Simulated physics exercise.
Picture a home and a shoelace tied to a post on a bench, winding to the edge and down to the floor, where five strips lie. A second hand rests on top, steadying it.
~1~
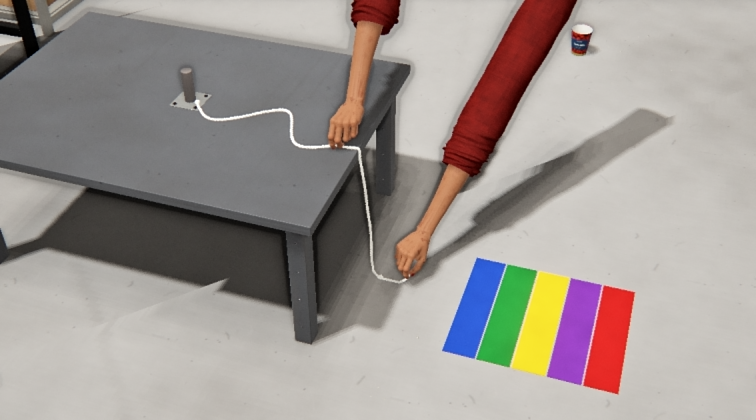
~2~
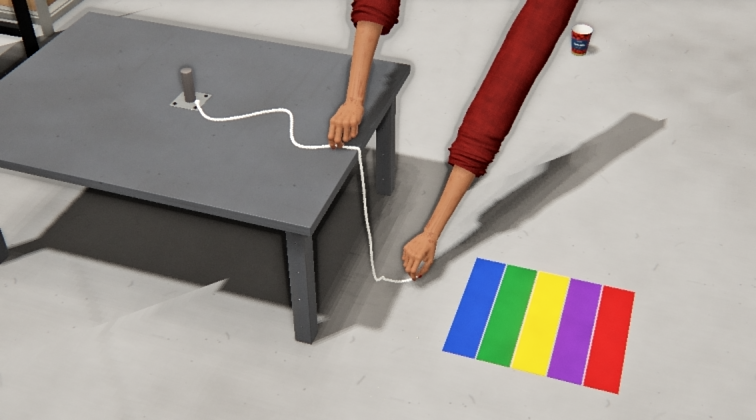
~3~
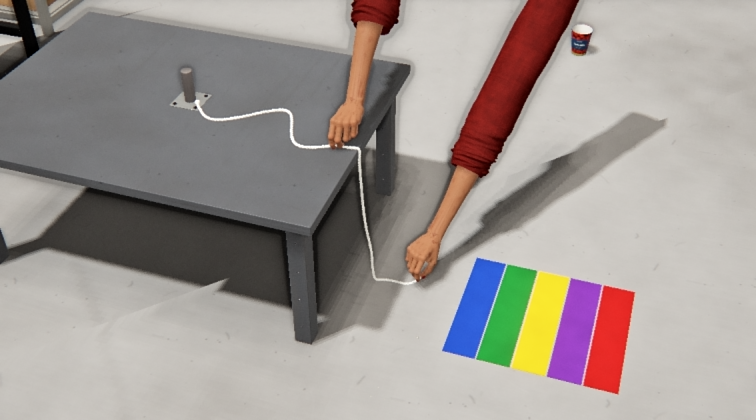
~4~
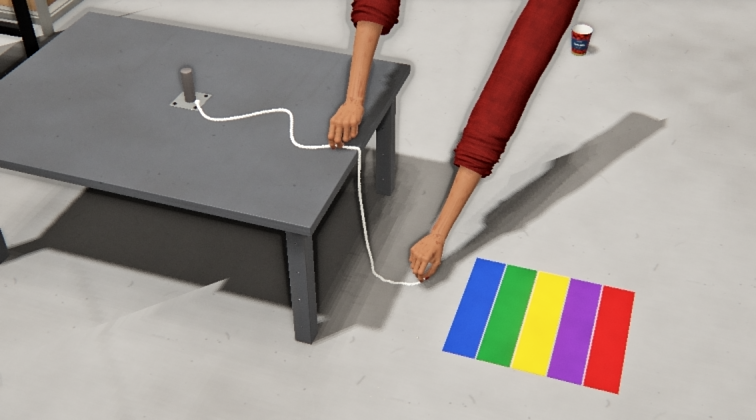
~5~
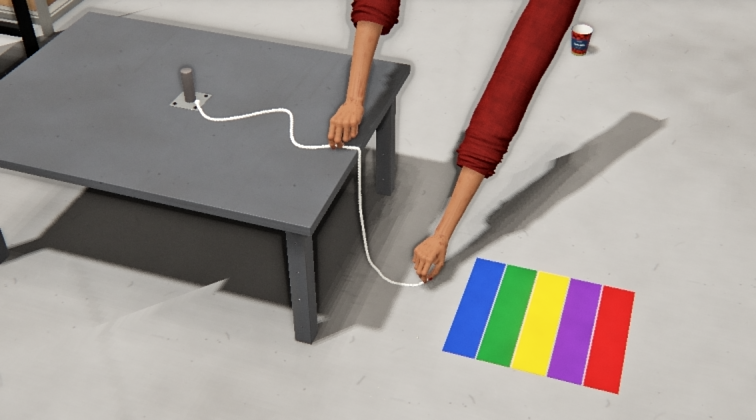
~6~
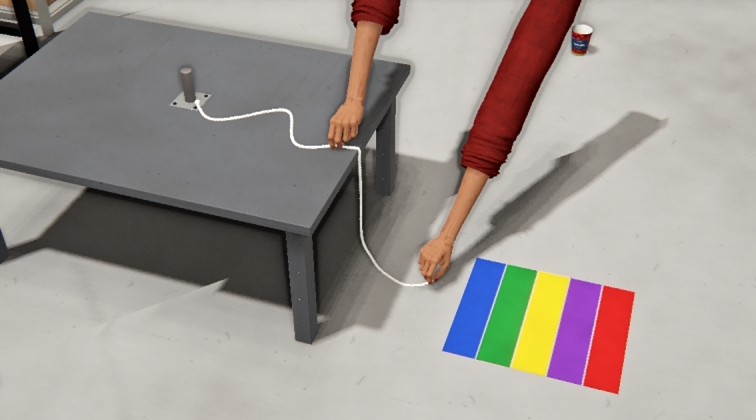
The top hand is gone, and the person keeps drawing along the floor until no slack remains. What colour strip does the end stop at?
Purple.
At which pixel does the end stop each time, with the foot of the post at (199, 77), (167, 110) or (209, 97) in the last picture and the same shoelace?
Try by try: (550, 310), (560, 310) and (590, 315).
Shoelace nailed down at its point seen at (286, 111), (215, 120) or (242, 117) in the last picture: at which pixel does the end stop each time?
First (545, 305), next (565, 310), last (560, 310).
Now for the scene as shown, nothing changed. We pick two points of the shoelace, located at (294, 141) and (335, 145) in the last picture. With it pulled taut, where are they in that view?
You'll find the first mark at (350, 140) and the second mark at (388, 165).
Soon after, end near (522, 301); over green.
After that, end near (556, 309); over yellow.
At the stop, end near (577, 313); over purple. The purple one.
